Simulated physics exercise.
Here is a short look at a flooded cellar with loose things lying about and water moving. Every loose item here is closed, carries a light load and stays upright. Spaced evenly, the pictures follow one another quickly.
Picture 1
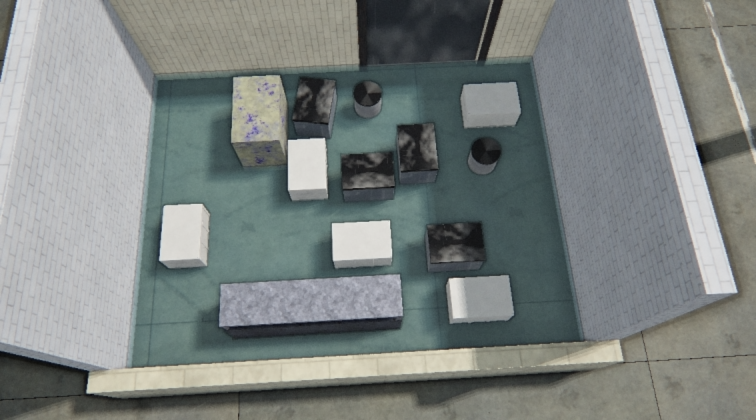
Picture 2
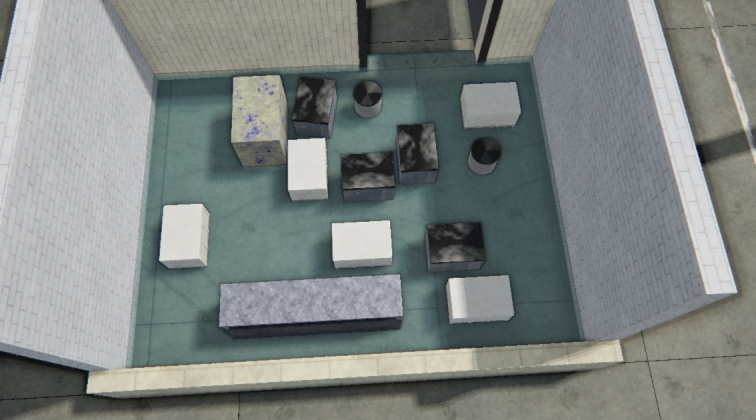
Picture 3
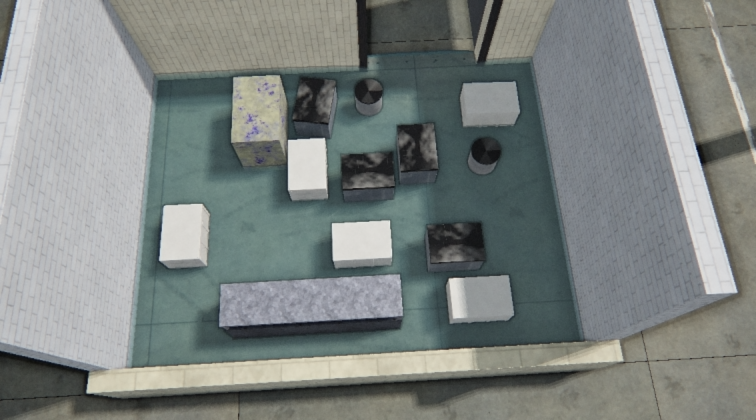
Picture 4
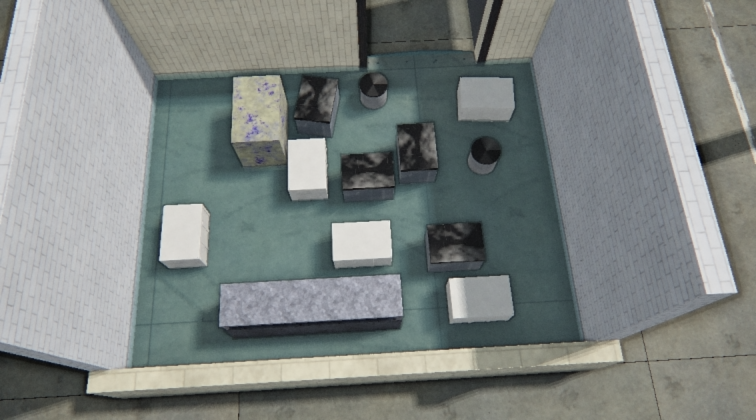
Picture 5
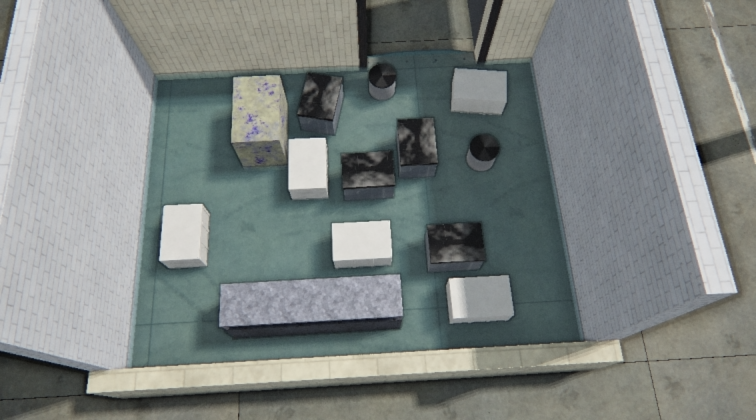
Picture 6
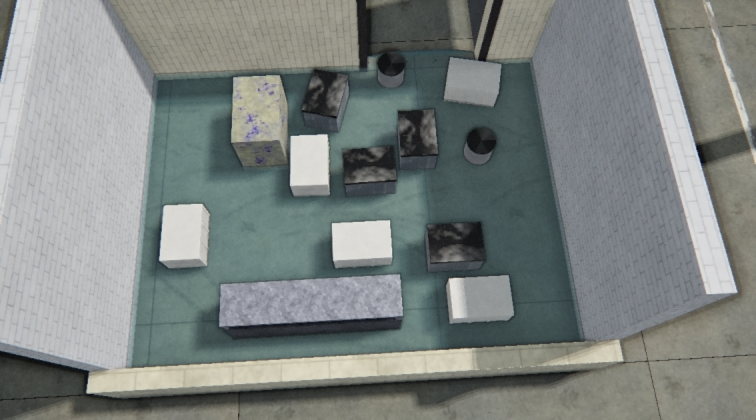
At the start, white and dark boxes, two dark round containers and a long speckled block sit still in a walled, flooded room. The dark panel in the back wall then clears, leaving a gap, and the nearby pail drifts right and back while the upper-right crate slides left and back, turning slightly.
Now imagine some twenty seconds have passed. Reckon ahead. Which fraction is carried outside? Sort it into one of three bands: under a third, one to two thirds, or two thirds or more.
It falls in the top band, two thirds or more.
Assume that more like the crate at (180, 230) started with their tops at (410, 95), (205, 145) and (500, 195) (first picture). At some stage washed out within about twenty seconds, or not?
The three, in sequence: Departs, remains behind and departs.
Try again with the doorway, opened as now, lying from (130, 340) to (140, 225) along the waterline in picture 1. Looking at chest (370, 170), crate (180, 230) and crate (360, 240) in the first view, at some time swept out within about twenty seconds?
One by one, that's lost, lost, lost.
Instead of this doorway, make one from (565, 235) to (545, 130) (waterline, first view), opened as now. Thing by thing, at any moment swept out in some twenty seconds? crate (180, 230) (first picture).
My judgement: Held back.
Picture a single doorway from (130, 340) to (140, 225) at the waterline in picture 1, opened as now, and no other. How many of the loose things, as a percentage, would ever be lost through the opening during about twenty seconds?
It comes to about 40 per cent.
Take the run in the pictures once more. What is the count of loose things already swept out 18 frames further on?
The number works out to 6.
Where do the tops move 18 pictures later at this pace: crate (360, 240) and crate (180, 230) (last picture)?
At about (414, 182) and (233, 219).
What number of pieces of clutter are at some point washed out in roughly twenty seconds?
9 in all.
A moment on, 2 of 11 are out; 9 afloat.
Next, 6 of 11 are out; 5 afloat.
Later, 8 of 11 are out; 3 afloat.
In the end, 9 of 11 are out; 2 afloat.
